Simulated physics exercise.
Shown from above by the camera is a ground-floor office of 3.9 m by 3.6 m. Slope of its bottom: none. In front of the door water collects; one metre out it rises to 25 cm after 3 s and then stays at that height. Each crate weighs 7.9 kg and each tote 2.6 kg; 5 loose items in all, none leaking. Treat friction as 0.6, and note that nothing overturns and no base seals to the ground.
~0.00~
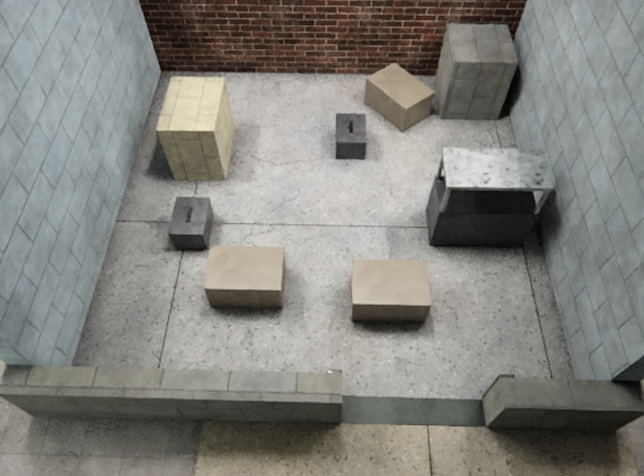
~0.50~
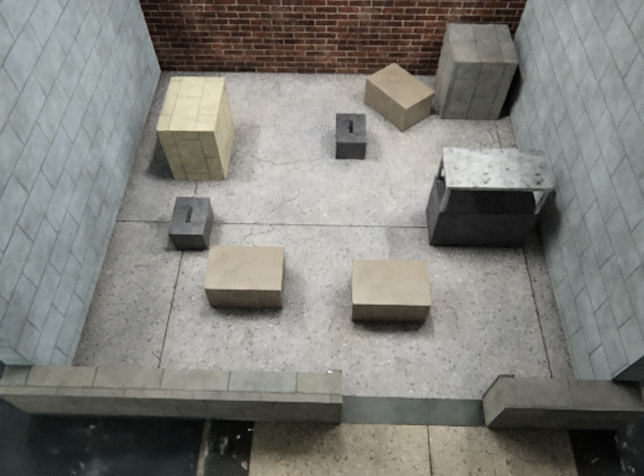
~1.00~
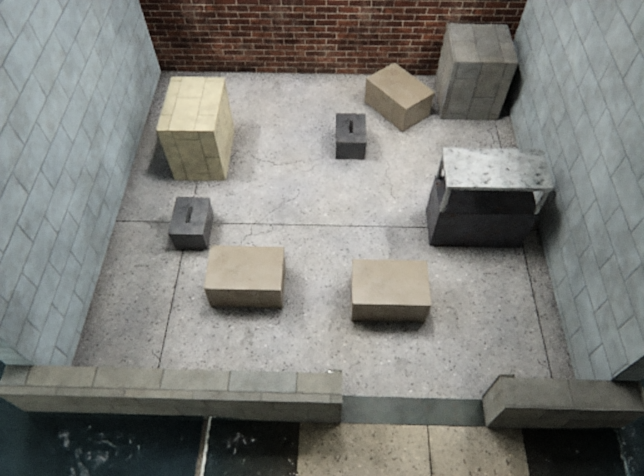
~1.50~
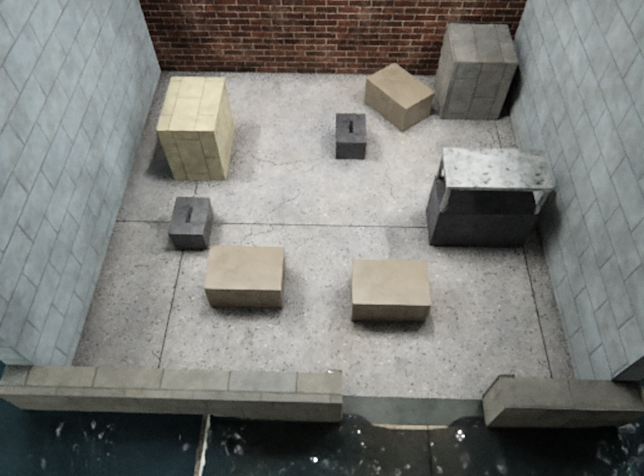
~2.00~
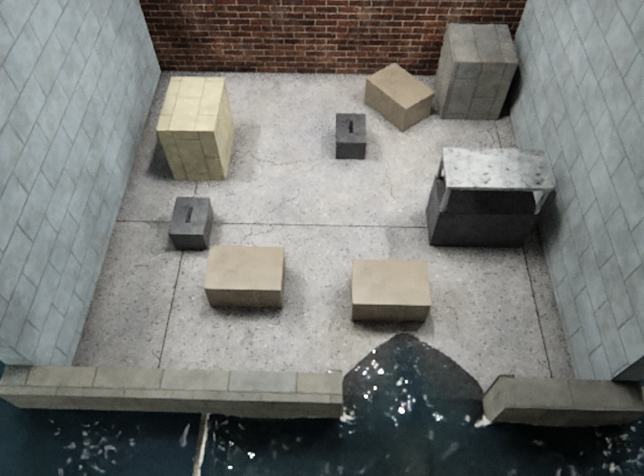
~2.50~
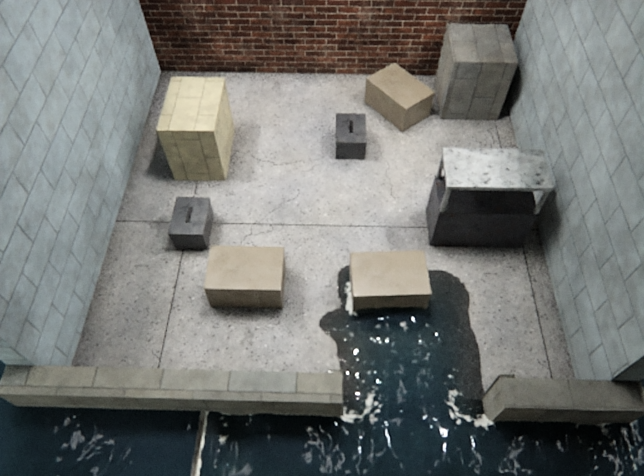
In this clip, seen from above, dark water spreads outside the low front wall of a room holding scattered boxes, then pours through the gap and spreads across the floor around a tan box, which barely shifts.
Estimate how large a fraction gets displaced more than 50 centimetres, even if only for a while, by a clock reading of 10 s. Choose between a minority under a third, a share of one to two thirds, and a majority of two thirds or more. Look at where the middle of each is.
A share of one to two thirds.
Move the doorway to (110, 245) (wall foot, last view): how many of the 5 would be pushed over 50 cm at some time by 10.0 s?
So the tally would be 5.
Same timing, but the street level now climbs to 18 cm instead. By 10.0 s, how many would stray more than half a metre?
The count would be 3.
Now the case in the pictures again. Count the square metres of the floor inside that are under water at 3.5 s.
That flooded area is roughly 4.5 m2.
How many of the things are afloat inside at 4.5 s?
It comes to 1.
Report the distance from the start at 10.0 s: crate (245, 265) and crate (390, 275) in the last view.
They've ended up 20 cm and 250 cm away, in that order.
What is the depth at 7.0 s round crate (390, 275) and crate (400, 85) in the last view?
I'd put it at 11 cm and 10 cm respectively.
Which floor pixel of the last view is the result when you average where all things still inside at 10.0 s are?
Somewhere near (297, 167).
After 3.5 s 1 of 5 are over 50 cm from their spots; 0 afloat.
After 4.5 s 2 of 5 are over 50 cm from their spots; 1 afloat.
After 7.0 s 2 of 5 are over 50 cm from their spots; 3 afloat.
After 10.0 s 3 of 5 are over 50 cm from their spots, and 3 have been at some point; 5 afloat.
